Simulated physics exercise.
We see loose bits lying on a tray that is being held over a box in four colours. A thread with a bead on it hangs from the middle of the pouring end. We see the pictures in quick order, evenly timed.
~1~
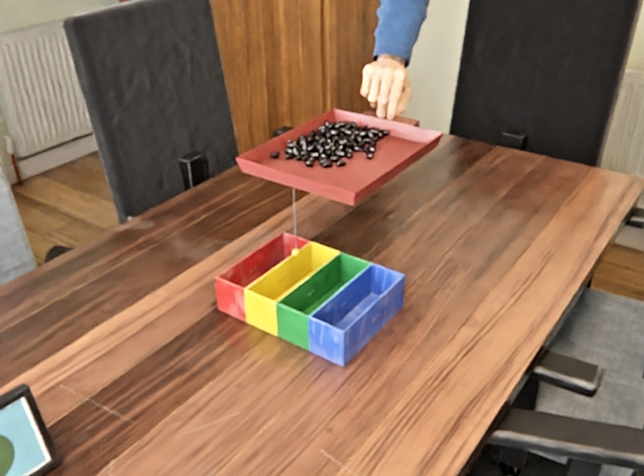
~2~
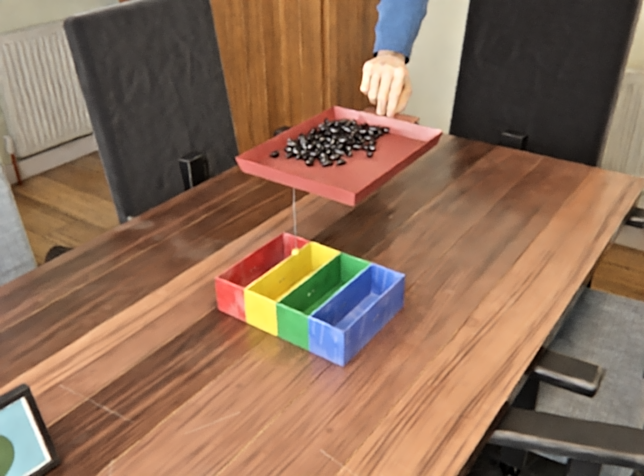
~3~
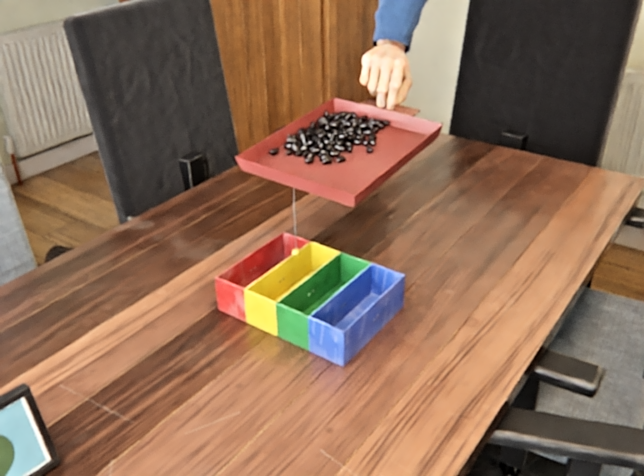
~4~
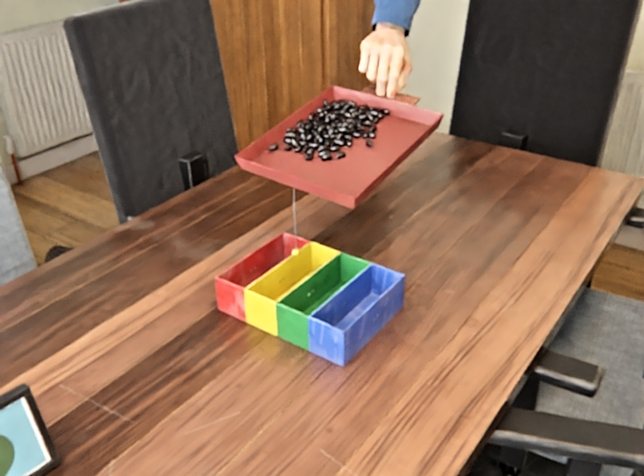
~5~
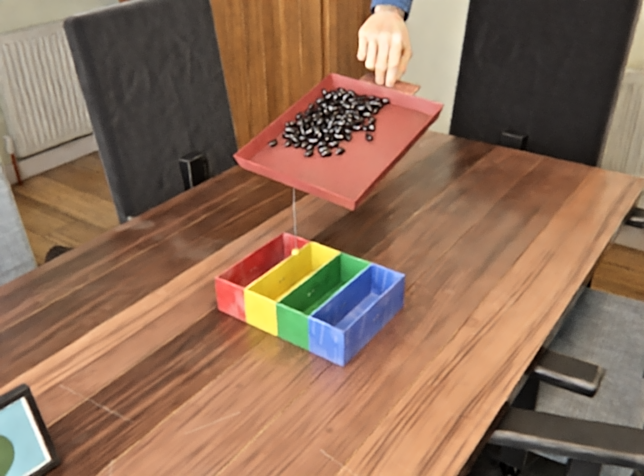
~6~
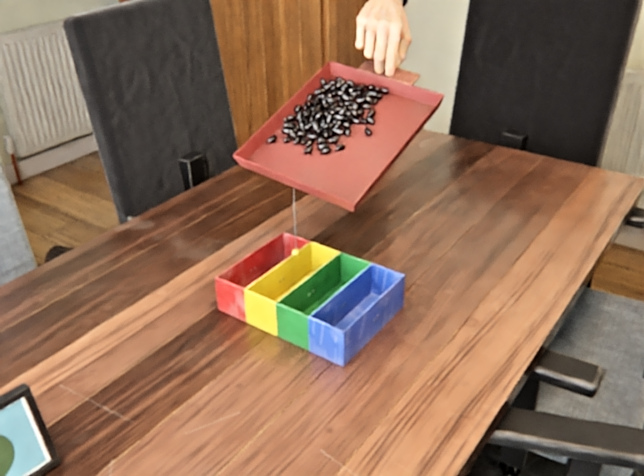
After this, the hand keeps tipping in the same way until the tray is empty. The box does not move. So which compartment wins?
The green one wins.
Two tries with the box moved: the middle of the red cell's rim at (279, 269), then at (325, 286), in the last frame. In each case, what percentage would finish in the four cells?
You'd get about 90 per cent first and about 70 per cent second.
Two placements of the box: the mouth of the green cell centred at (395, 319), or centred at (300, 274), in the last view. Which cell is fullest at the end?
First try: Red. Second try: That blue cell.
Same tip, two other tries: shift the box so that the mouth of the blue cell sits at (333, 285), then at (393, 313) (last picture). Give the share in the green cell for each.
It comes to near 30 per cent the first time and near 30 per cent the second time.
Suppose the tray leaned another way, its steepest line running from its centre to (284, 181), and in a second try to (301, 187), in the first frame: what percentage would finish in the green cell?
That comes to 0 per cent the first time and 20 per cent the second.
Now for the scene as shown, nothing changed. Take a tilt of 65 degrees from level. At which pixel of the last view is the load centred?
I'd mark the middle close to (314, 186).
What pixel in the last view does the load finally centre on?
Roughly pixel (316, 320).
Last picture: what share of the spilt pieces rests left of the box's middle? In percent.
About 70 percent of the spill.
Soon after the last picture, tray tipped steeply; most on the tray; about a quarter falling or outside the box.
A little later, tray tipped past a quarter turn; about a third on the tray; about a quarter in the green cell; about a quarter in the blue cell; a small part in the yellow cell; a stray few in the red cell; about a quarter falling or outside the box.
Later still, tray tipped past a quarter turn; about a third in the green cell; about a quarter in the blue cell; about a quarter in the yellow cell; a stray few in the red cell; a small part falling or outside the box.
At rest, tray tipped past a quarter turn; about a third in the green cell; about a quarter in the blue cell; about a quarter in the yellow cell; a stray few in the red cell; a small part outside the box.
